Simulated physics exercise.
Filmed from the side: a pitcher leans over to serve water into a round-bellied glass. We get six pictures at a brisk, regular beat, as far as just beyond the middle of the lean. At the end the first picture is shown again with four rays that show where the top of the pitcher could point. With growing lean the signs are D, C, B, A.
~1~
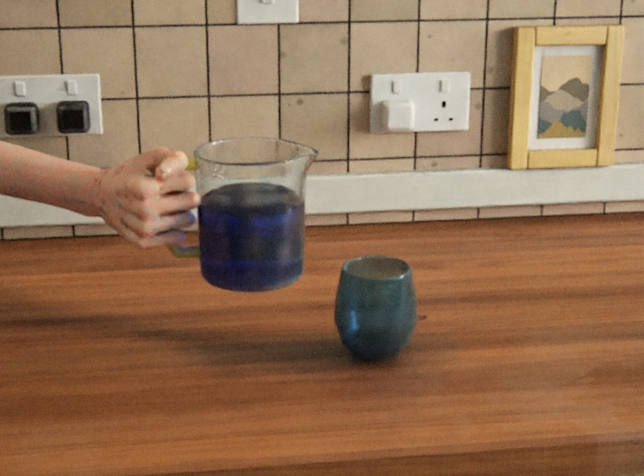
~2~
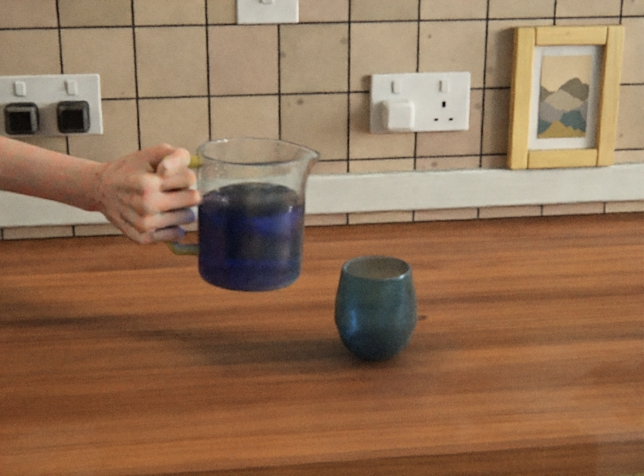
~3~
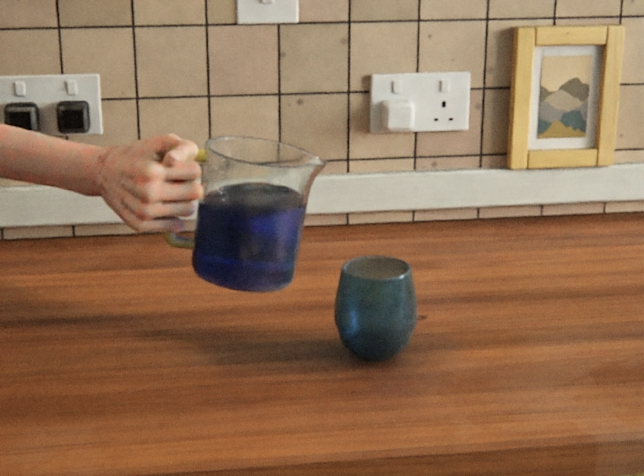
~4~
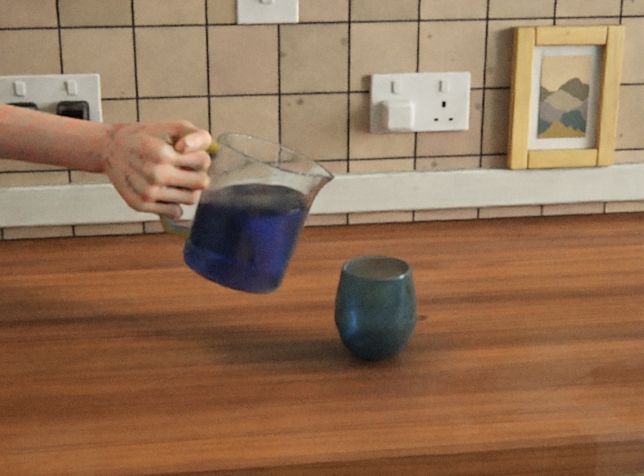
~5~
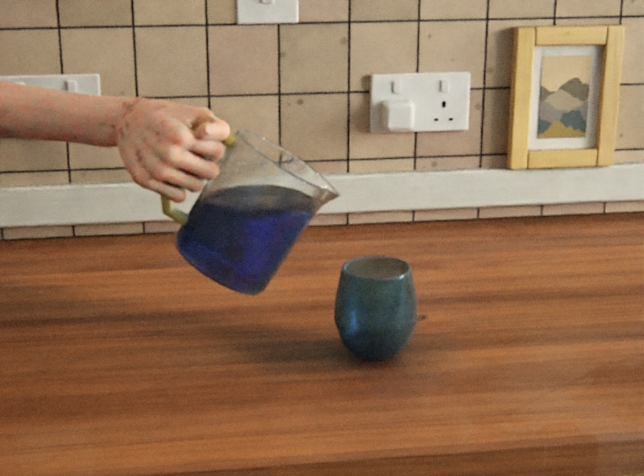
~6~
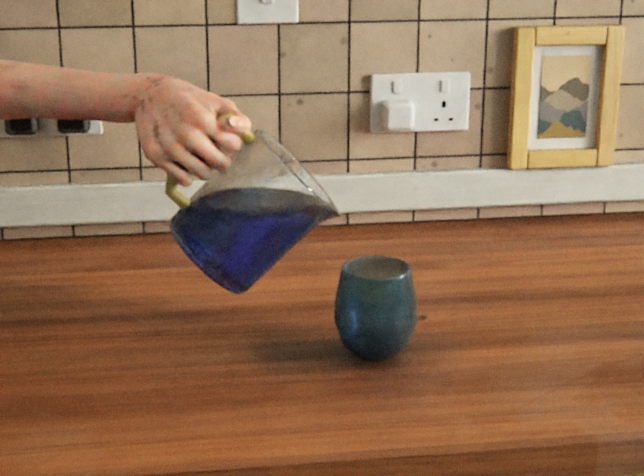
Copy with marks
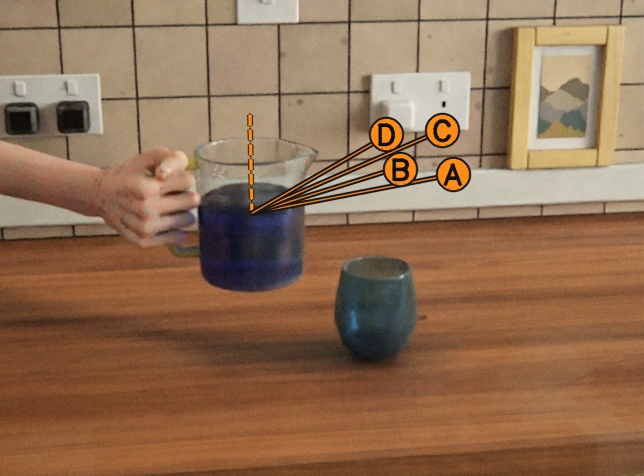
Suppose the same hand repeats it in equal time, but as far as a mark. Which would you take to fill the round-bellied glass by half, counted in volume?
D is best.
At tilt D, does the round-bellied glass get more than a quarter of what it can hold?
Yes, clearly.
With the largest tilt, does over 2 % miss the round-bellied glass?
Yes.
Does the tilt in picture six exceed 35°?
Yes, it does.
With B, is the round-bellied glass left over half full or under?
Over half.
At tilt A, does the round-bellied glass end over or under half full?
Over half.
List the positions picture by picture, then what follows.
The first frame shows upright, lip at (316, 152); rim of the round-bellied glass round (377, 267); nothing has left yet.
The second frame shows tipped about 2°, lip at (318, 154); nothing has left yet.
The third frame shows tipped about 9°, lip at (325, 162); nothing has left yet.
The fourth frame shows tipped about 20°, lip at (332, 176); nothing has left yet.
The fifth frame shows tipped about 32°, lip at (338, 193); nothing has left yet.
The sixth frame shows tipped about 46°, lip at (339, 213); nothing has left yet.
In orange, A at (437, 177); B at (383, 172); C at (426, 136); D at (372, 143).
With A, the round-bellied glass ends with about 88 % of what it can hold; 18 % of the water is spilt.
With B, the round-bellied glass ends with about 90 % of what it can hold; 4 % of the water is spilt.
With C, the round-bellied glass ends with about 72 % of what it can hold.
With D, the round-bellied glass ends with about 48 % of what it can hold.
